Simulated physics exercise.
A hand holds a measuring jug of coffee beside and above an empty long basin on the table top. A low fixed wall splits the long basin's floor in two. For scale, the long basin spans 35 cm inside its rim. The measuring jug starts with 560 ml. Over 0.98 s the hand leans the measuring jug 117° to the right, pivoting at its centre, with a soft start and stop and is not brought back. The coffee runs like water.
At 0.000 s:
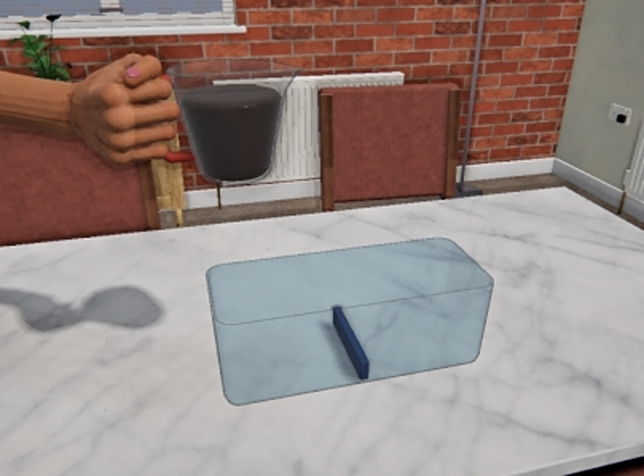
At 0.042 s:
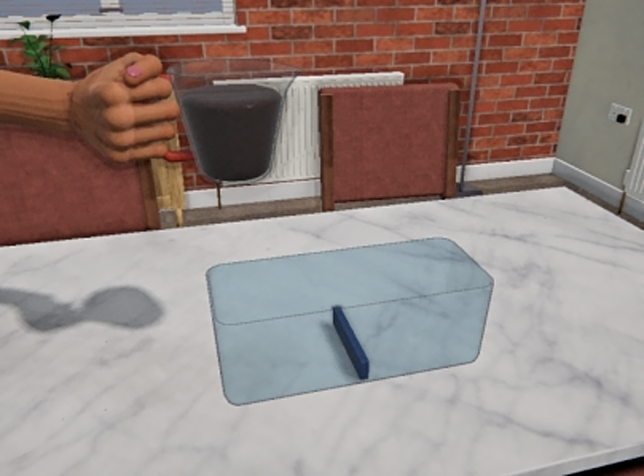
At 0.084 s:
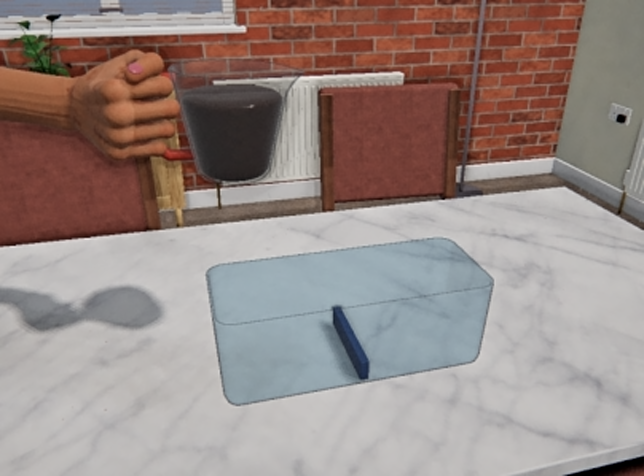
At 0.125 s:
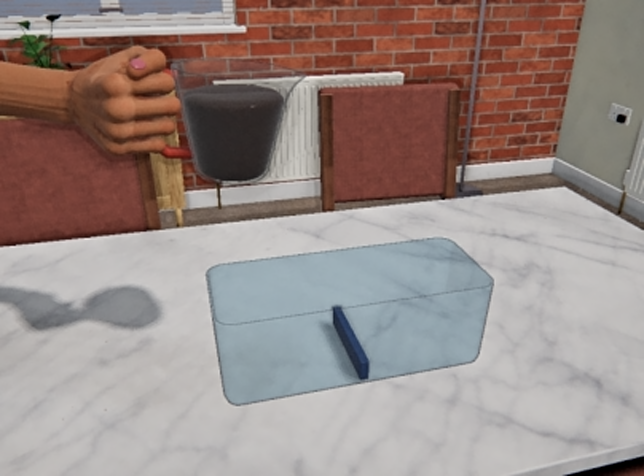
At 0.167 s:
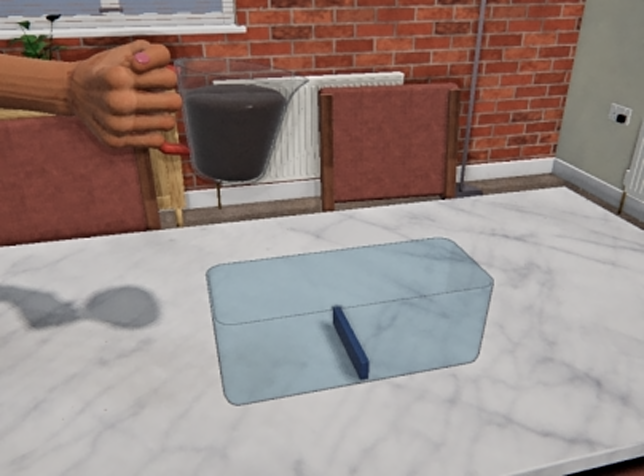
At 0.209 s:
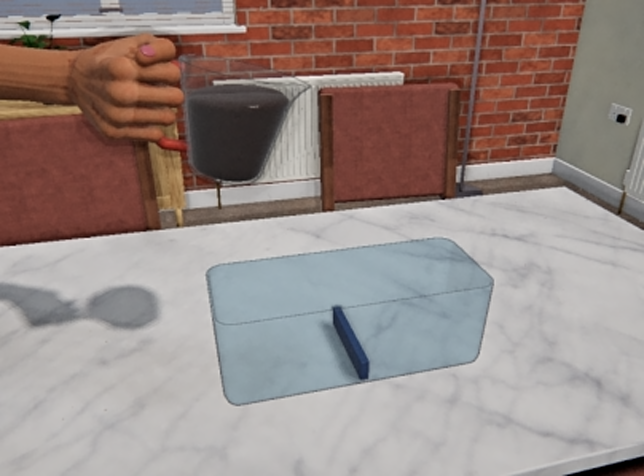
In this clip, a hand holds a clear jug of dark liquid above a marble-patterned table, beside an empty transparent basin with a low blue divider inside, and gradually tilts the jug slightly to the right.
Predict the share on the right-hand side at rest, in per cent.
The far part has some 59 per cent.
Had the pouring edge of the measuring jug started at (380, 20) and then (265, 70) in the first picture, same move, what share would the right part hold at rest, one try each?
In turn about 65 and 10 per cent.
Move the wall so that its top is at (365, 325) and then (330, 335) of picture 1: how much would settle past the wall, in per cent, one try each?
In turn about 30 and 80 per cent.
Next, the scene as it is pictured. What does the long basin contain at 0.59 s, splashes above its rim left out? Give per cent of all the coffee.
Near 4 in a hundred.
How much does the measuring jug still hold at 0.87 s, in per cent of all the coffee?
Near 6 in a hundred.
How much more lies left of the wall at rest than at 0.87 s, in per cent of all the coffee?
Near 18 in a hundred.
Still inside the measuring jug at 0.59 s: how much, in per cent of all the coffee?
About 66 per cent.
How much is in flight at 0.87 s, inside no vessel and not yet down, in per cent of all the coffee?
About 22 per cent.
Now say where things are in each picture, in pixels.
It leans 0°; its right rim is at (303, 67); the coffee meets the walls at (179, 97) and (280, 91); the long basin's rim runs from (210, 296) to (472, 260); the wall's top is at (350, 333), in the first frame.
It leans 1°; its right rim is at (303, 68); the coffee meets the walls at (179, 96) and (280, 91), in the second frame.
It leans 2°; its right rim is at (304, 70); the coffee meets the walls at (180, 96) and (281, 92), in the third frame.
It leans 5°; its right rim is at (306, 74); the coffee meets the walls at (182, 95) and (283, 92), in the fourth frame.
It leans 8°; its right rim is at (309, 78); the coffee meets the walls at (184, 95) and (285, 93), in the fifth frame.
It leans 13°; its right rim is at (312, 84); the coffee meets the walls at (186, 96) and (288, 94), in the sixth frame.
By 0.59 s the tilt is 77° and 67 per cent is still to pour, 0 is left of the wall and 4 right of it.
By 0.87 s the tilt is 113° and 6 per cent is still to pour, 21 is left of the wall and 52 right of it.
By 1.16 s the tilt is 117° and 0 per cent is still to pour, 38 is left of the wall and 58 right of it.
By 1.48 s the tilt is 117° and 0 per cent is still to pour, 38 is left of the wall and 59 right of it.
At rest 38 per cent lies left of the wall, 59 right of it and 2 outside.
